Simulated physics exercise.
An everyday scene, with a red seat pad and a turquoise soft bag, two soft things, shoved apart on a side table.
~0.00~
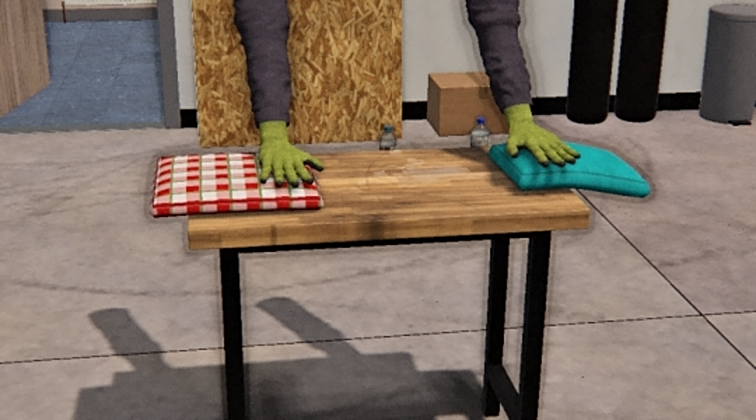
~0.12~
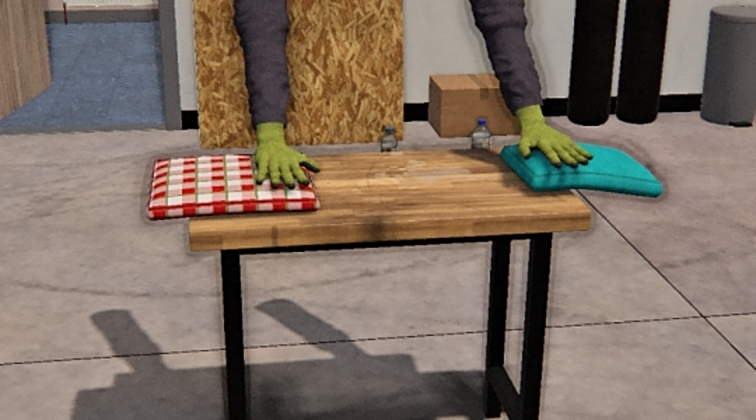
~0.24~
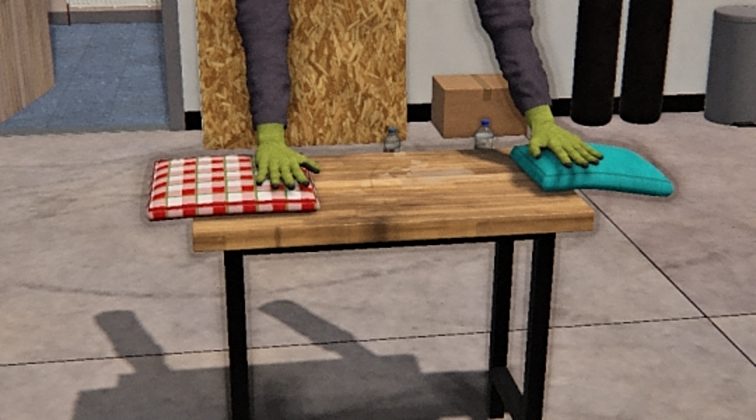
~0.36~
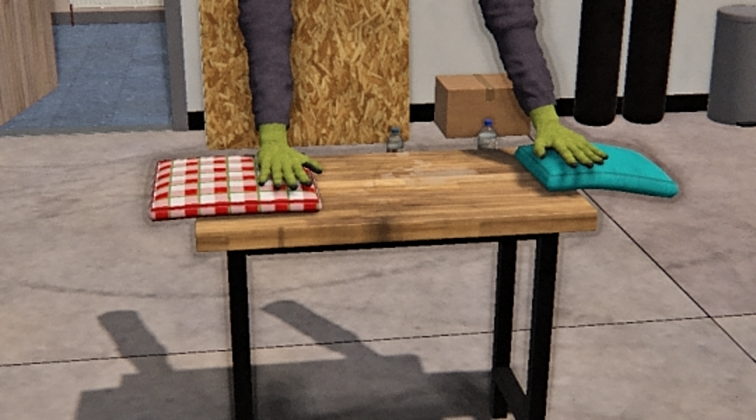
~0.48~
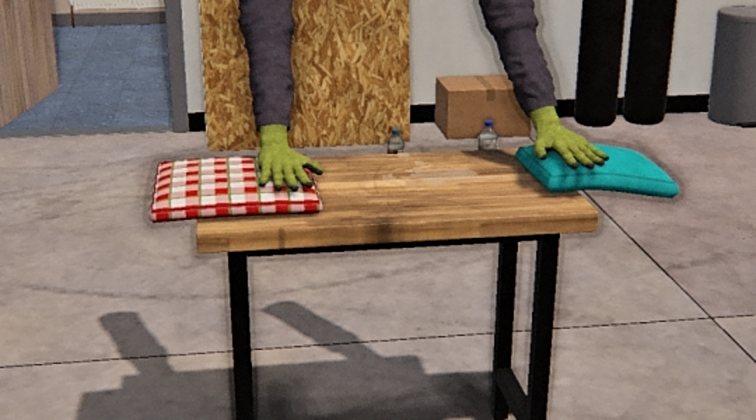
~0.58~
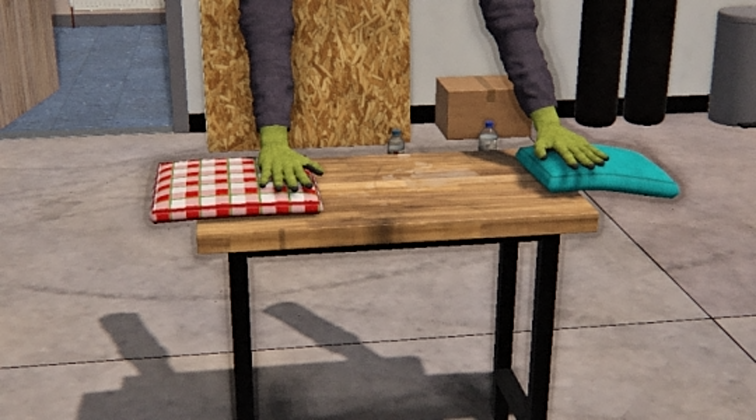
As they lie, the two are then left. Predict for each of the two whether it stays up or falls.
Red seat pad: Still there, turquoise soft bag: Gone off.
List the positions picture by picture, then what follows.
The first frame shows seat pad tip (155, 198); soft bag tip (635, 184).
The second frame shows seat pad tip (152, 201); soft bag tip (648, 183).
The third frame shows seat pad tip (152, 202); soft bag tip (658, 182).
The fourth frame shows seat pad tip (154, 202); soft bag tip (663, 183).
The fifth frame shows seat pad tip (155, 204); soft bag tip (664, 183).
The sixth frame shows seat pad tip (155, 205), about a third past the edge; soft bag tip (664, 184), well over half past the edge.
By 0.82 s, seat pad unmoved; soft bag falling near (602, 199).
By 1.06 s, seat pad unmoved; soft bag falling near (604, 348).
By 1.30 s, seat pad unmoved; soft bag on the floor.
When it is over, seat pad unmoved; soft bag on the floor. The red seat pad holds its place and the turquoise soft bag slumps off the end.
